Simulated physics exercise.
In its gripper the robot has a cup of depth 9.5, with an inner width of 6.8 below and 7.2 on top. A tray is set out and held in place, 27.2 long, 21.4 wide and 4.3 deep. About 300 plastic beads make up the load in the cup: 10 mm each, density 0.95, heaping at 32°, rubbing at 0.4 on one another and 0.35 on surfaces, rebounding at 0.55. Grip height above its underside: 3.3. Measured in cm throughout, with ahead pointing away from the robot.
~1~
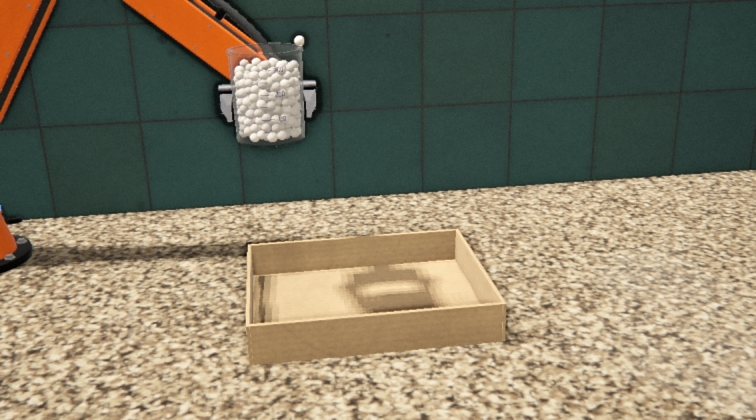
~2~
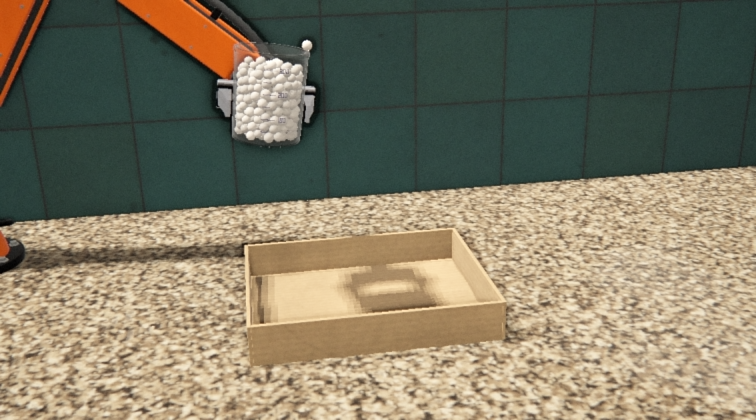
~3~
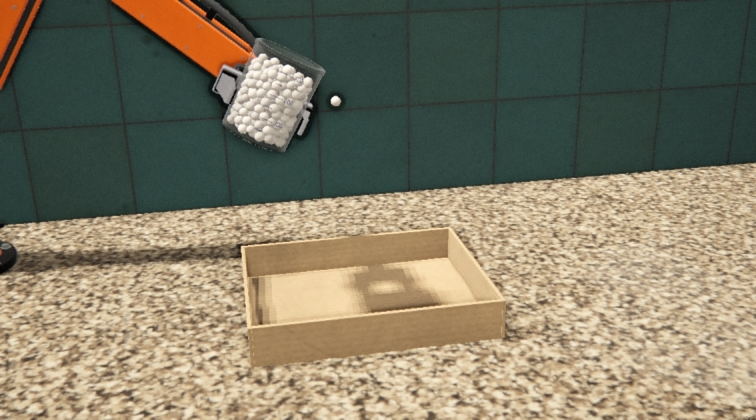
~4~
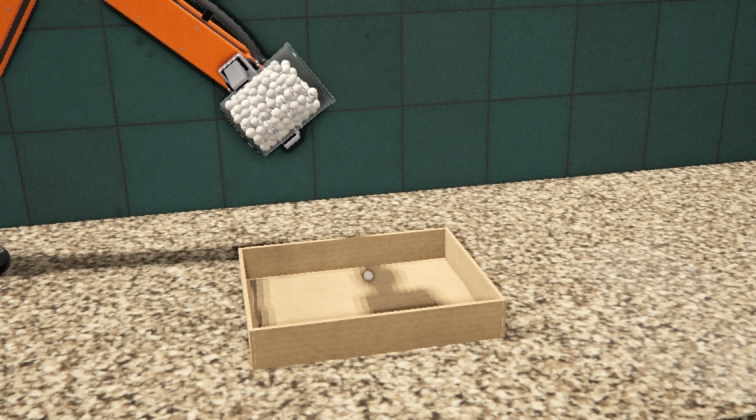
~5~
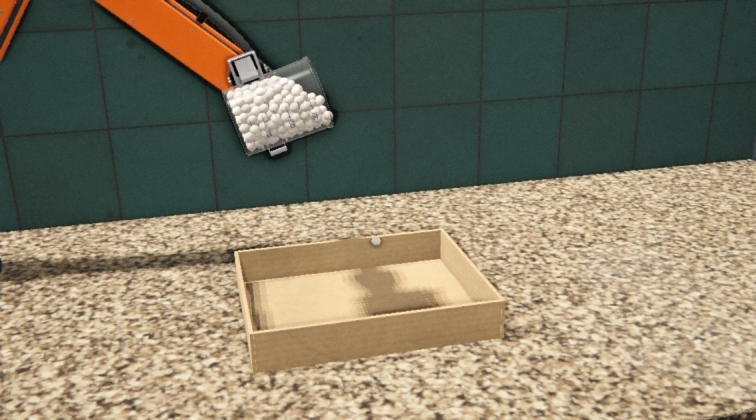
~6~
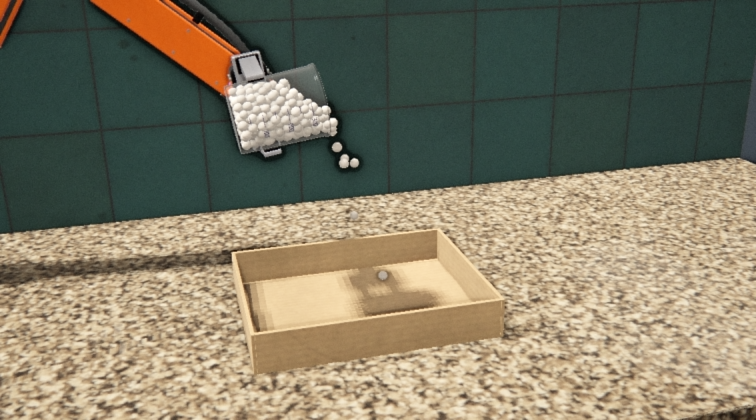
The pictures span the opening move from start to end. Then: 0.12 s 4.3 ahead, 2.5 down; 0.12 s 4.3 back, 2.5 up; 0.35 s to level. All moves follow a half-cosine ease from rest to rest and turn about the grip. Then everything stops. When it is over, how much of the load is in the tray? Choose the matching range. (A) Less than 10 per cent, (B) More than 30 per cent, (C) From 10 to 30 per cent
Option B: More than 30 per cent.
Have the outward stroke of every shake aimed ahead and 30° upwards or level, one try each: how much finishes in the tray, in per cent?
You'd get some 80 per cent with the first setting and some 55 per cent with the second.
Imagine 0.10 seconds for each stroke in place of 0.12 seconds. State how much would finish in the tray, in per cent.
I'd expect close to 40 per cent then.
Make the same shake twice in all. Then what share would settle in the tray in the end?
Roughly 55 in a hundred.
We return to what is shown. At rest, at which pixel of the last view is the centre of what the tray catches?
Estimated centre at around (419, 292).
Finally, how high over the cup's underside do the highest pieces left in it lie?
Roughly 6.0 cm.
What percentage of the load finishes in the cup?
60 percent.
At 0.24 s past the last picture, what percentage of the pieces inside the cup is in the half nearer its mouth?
Mouth half: Close to 65 per cent.
Then, 0.24 s after the last picture, tilted 81° forward, highest piece 27 above the table; 217 in the cup, 11 in the tray, 74 in flight or on a rim.
Then, 0.47 s after the last picture, tilted 21° forward, highest piece 30 above the table; 175 in the cup, 116 in the tray, 1 on the table or floor, 10 in flight or on a rim.
Then, 0.79 s after the last picture, level, highest piece 28 above the table; 174 in the cup, 121 in the tray, 6 on the table or floor, 1 in flight or on a rim.
Then, 1.84 s after the last picture, level, highest piece 28 above the table; 174 in the cup, 122 in the tray, 6 on the table or floor.
Final count, 174 in the cup, 122 in the tray, 6 on the table or floor. That is 40 % in the tray.
